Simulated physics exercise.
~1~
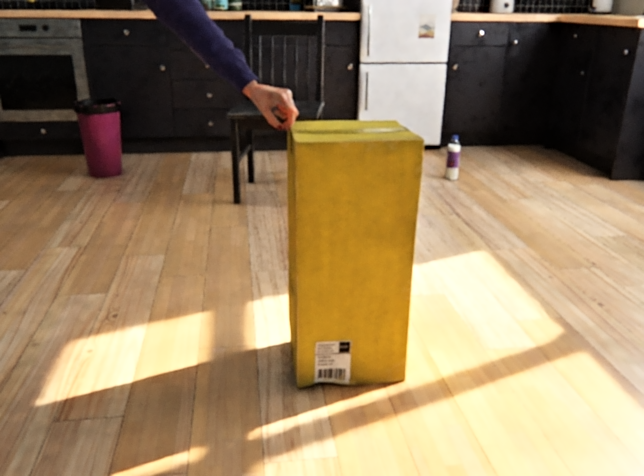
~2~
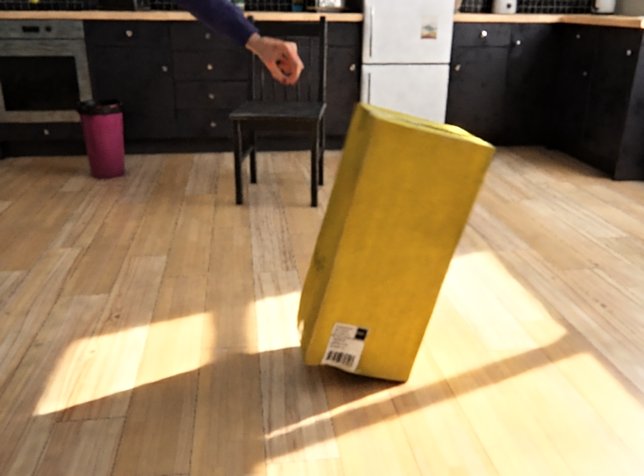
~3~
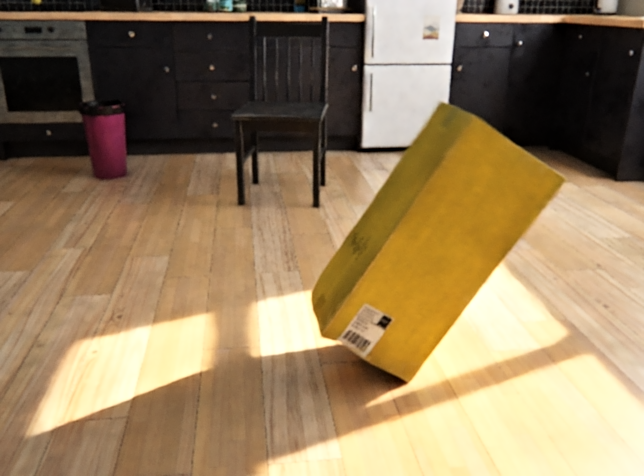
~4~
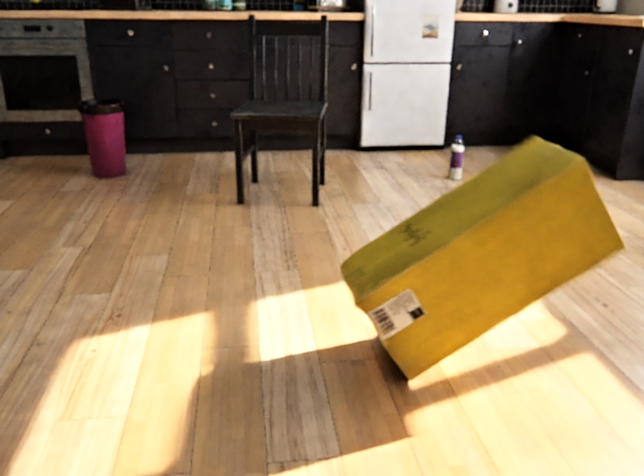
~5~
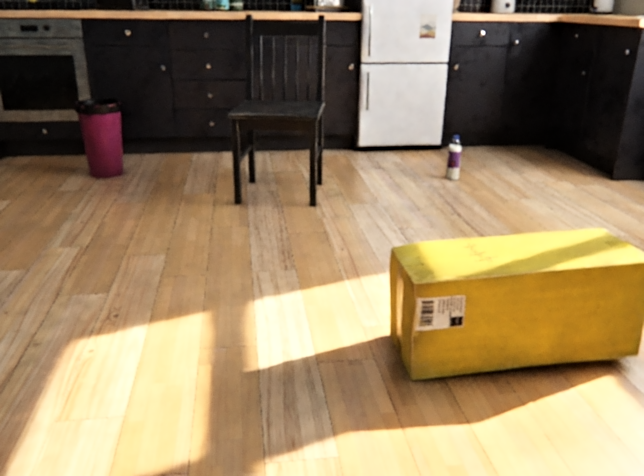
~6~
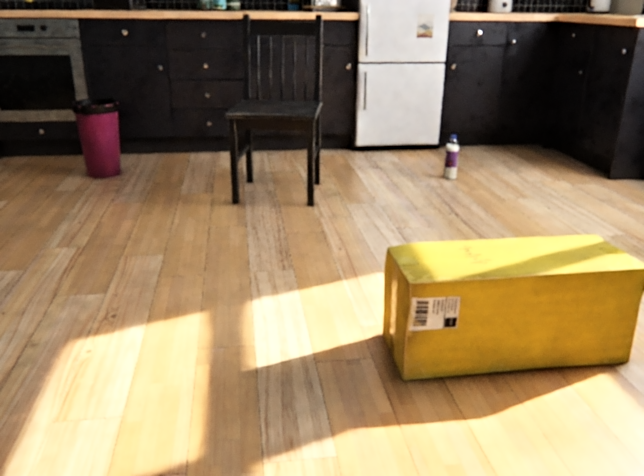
A hand pushed the top of a tall yellow parcel standing on a sunlit wooden kitchen floor, then let go and drew back. The parcel tipped to the right, leaned further and further, and ended up lying on its side.
